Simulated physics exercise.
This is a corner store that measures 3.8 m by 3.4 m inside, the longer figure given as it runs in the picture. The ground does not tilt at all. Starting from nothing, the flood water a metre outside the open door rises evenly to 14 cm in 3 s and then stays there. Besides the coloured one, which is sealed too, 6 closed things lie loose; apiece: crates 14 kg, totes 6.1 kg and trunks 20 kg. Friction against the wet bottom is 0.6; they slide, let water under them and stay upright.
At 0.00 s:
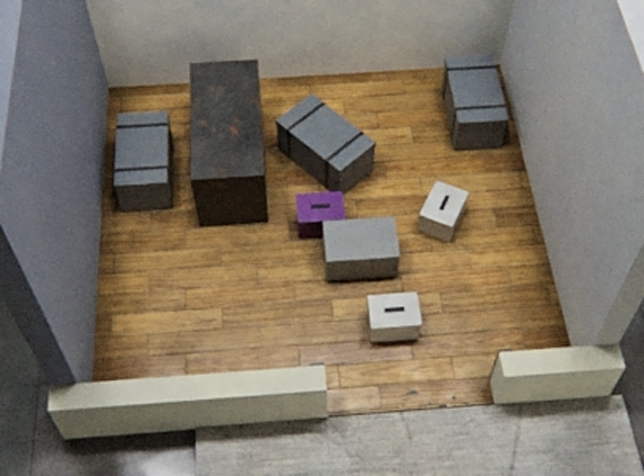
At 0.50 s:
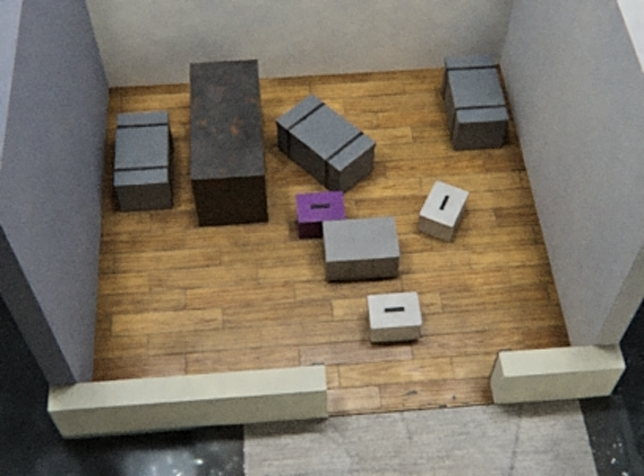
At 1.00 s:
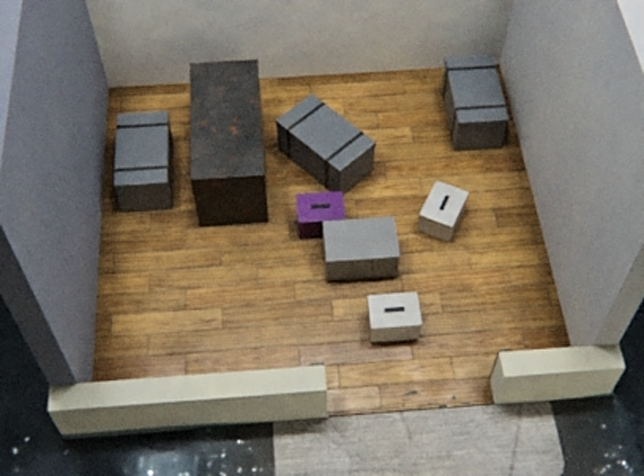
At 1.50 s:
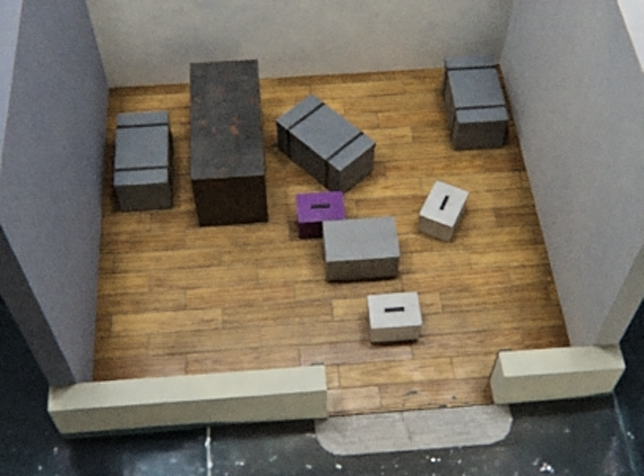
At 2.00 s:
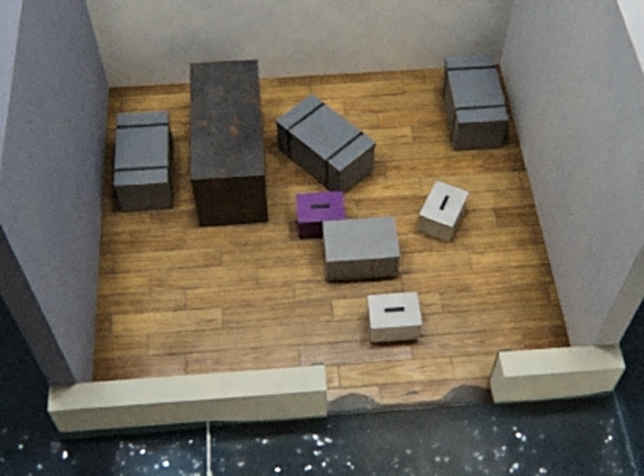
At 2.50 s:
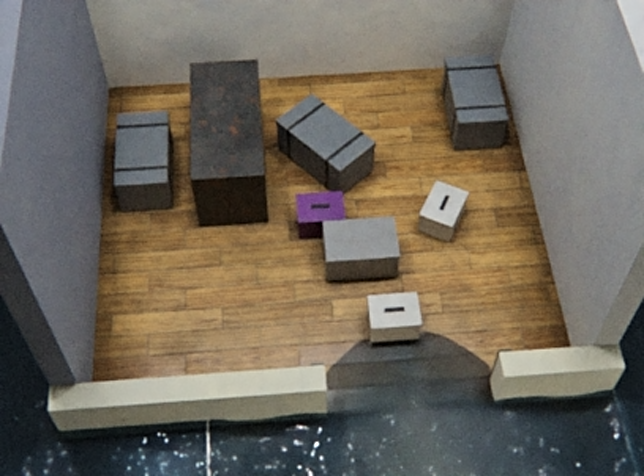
Dark, glinting water creeps over the pale paving outside a corner store, seen from high above its open front by a still camera. Inside, on a wooden floor, three banded grey trunks stand around a tall dark block, with a purple tote behind a plain grey block and two whitish totes to the right. The water covers the paving, then spreads through the front gap in a rounded patch, while nothing inside shifts.
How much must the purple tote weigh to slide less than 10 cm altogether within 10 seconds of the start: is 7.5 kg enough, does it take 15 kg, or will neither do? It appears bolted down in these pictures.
It needs the bigger one.
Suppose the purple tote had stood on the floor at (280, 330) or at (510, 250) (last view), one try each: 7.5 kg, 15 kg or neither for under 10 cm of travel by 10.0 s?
At the first spot the lesser mass is plenty, at the second the heavier mass is required.
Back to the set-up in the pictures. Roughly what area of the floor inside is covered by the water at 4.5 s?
Somewhere about 4.5 m2, give or take.
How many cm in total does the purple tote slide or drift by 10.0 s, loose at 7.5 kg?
Roughly 80 cm.
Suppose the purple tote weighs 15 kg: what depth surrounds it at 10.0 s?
Roughly 8 cm.
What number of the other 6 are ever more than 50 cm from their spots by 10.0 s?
4 in all.
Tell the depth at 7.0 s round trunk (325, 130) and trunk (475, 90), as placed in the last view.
First about 3 cm, second about 5 cm.
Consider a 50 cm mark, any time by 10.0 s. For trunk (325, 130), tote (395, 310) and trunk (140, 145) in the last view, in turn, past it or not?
Below, beyond, below.
After 3.5 s the purple tote would be 0 cm from its start with 7.5 kg and 0 cm from its start with 15 kg; 0 cm of water round it then.
After 4.5 s the purple tote would be 1 cm from its start with 7.5 kg and 1 cm from its start with 15 kg; 1 cm of water round it then.
After 7.0 s the purple tote would be 19 cm from its start with 7.5 kg and 1 cm from its start with 15 kg; 4 cm of water round it then.
After 10.0 s the purple tote would be 77 cm from its start with 7.5 kg and 1 cm from its start with 15 kg; 8 cm of water round it then.
